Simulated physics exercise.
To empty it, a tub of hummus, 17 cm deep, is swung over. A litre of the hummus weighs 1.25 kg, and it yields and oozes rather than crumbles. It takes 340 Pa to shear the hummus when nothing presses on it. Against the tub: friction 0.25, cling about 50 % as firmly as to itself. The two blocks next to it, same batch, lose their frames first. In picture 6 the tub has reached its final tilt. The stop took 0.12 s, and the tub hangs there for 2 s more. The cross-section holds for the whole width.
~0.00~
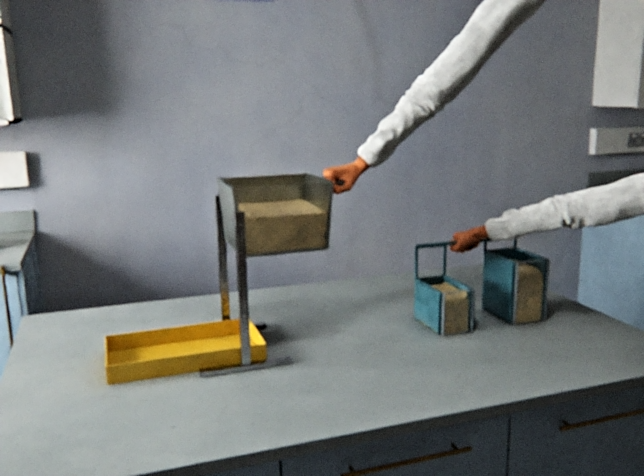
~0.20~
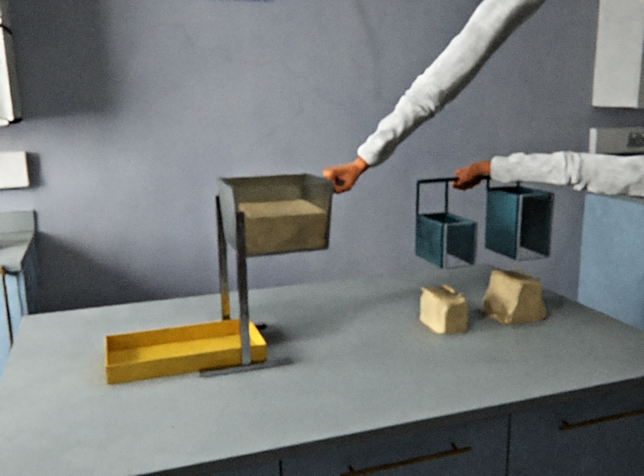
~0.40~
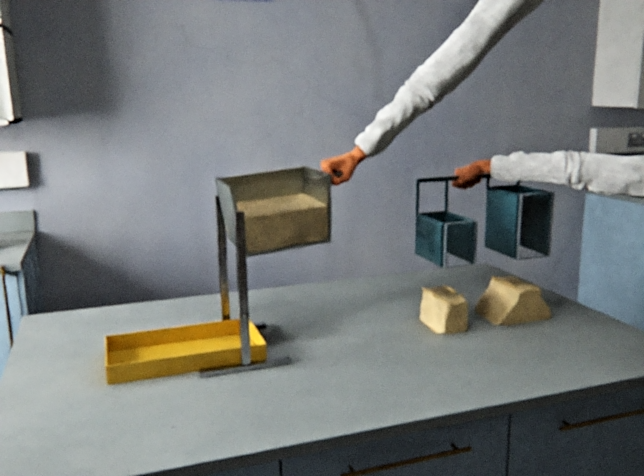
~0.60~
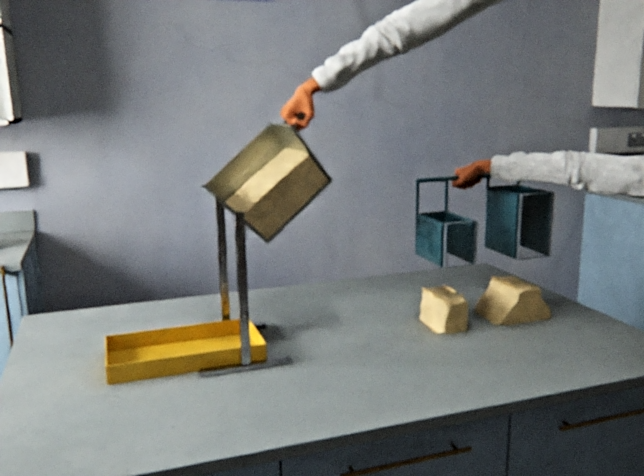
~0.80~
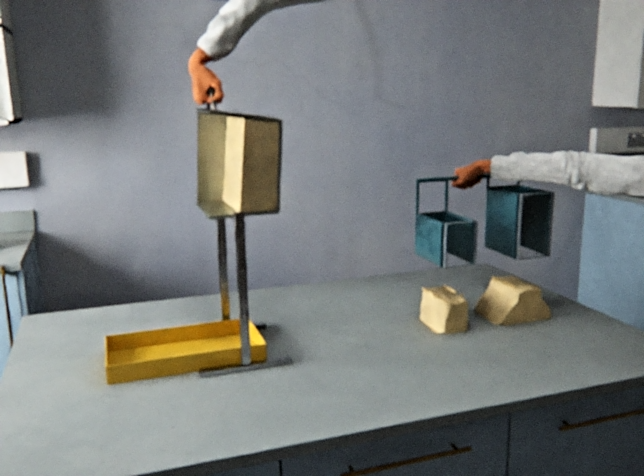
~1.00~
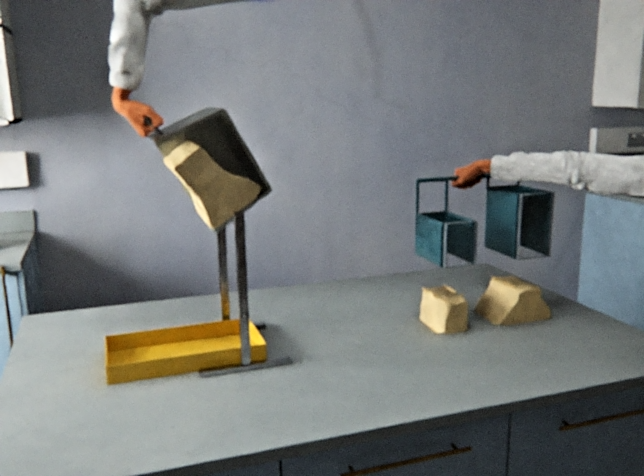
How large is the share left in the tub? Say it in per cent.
Close to 0 per cent.
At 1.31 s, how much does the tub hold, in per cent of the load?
About 0 %.
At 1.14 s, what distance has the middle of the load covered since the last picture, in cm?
About 18 cm.
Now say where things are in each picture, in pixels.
The first picture shows handle-side rim at (330, 183), tilt 0 degrees; highest point of the hummus at (326, 212); test blocks 10 cm, 16 cm high (left to right).
The second picture shows handle-side rim at (330, 183), tilt 0 degrees; highest point of the hummus at (326, 212); test blocks 10 cm, 13 cm high (left to right).
The third picture shows handle-side rim at (328, 175), tilt 5 degrees; highest point of the hummus at (323, 206); test blocks 10 cm, 11 cm high (left to right).
The fourth picture shows handle-side rim at (291, 128), tilt 40 degrees; highest point of the hummus at (306, 156); test blocks 10 cm, 11 cm high (left to right).
The fifth picture shows handle-side rim at (211, 114), tilt 86 degrees; highest point of the hummus at (248, 120); test blocks 10 cm, 11 cm high (left to right).
The sixth picture shows handle-side rim at (159, 144), tilt 119 degrees; highest point of the hummus at (197, 147); test blocks 10 cm, 11 cm high (left to right).
By 1.14 s, the tub is at 119 degrees and holds 12 %.
By 1.31 s, the tub is at 119 degrees and holds 0 %.
By 1.48 s, the tub is at 119 degrees and holds 0 %.
By 1.65 s, the tub is at 119 degrees and holds 0 %.
By 3.00 s, at the end, the tub is at 119 degrees and holds 0 %.
